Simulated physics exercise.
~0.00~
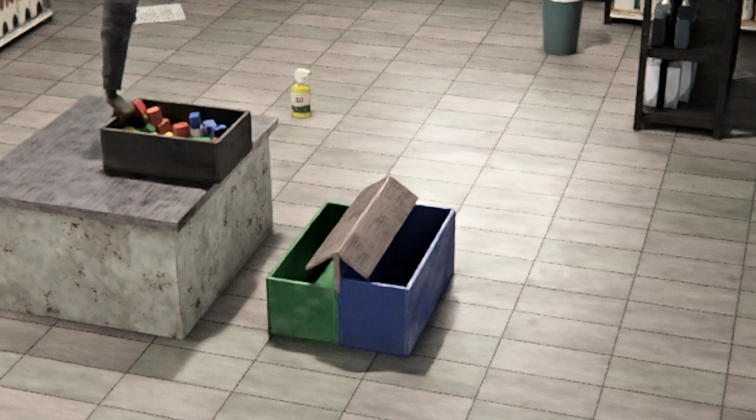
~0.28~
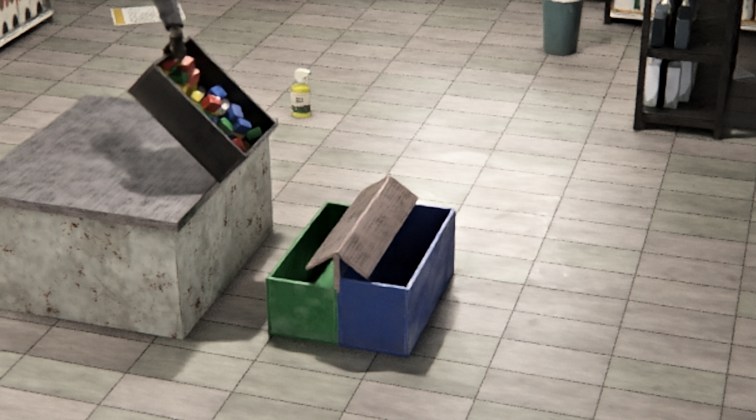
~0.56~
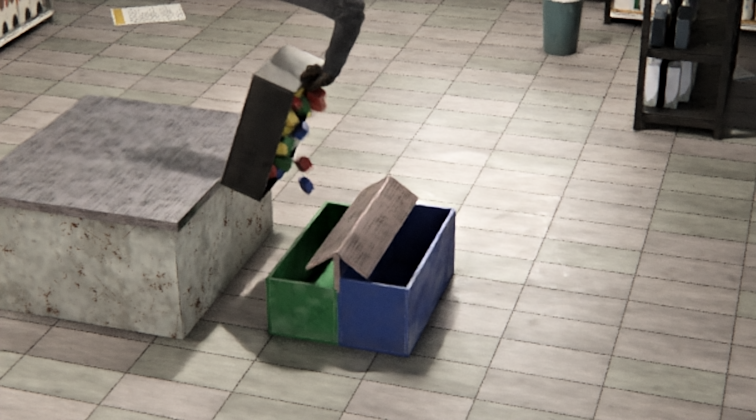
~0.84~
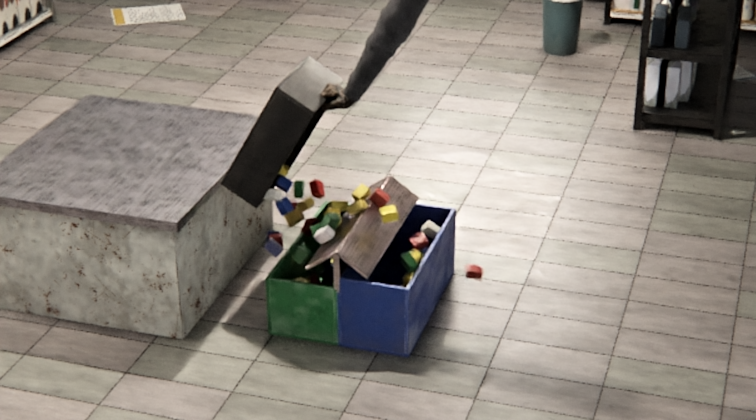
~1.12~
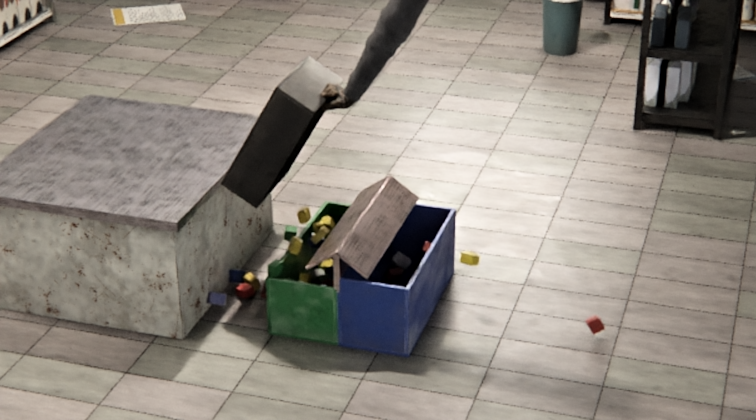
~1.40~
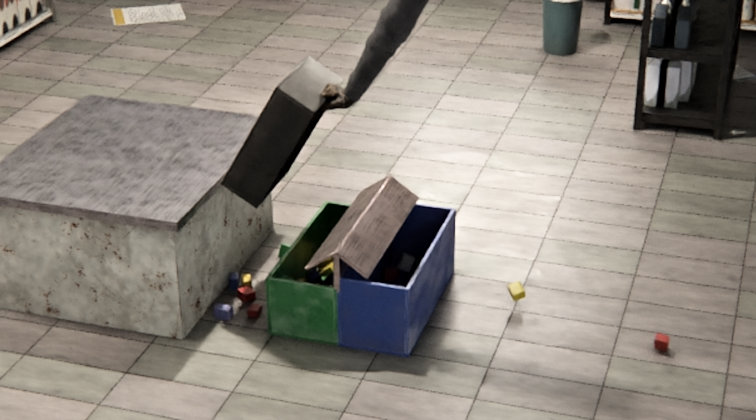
On a tiled floor beside a stone-like bench, a dark mechanical arm lifts and tips a black box, spilling colourful toy bricks over a roof-shaped splitter into green and blue totes, more landing in the green, while a few scatter on the floor at both sides.
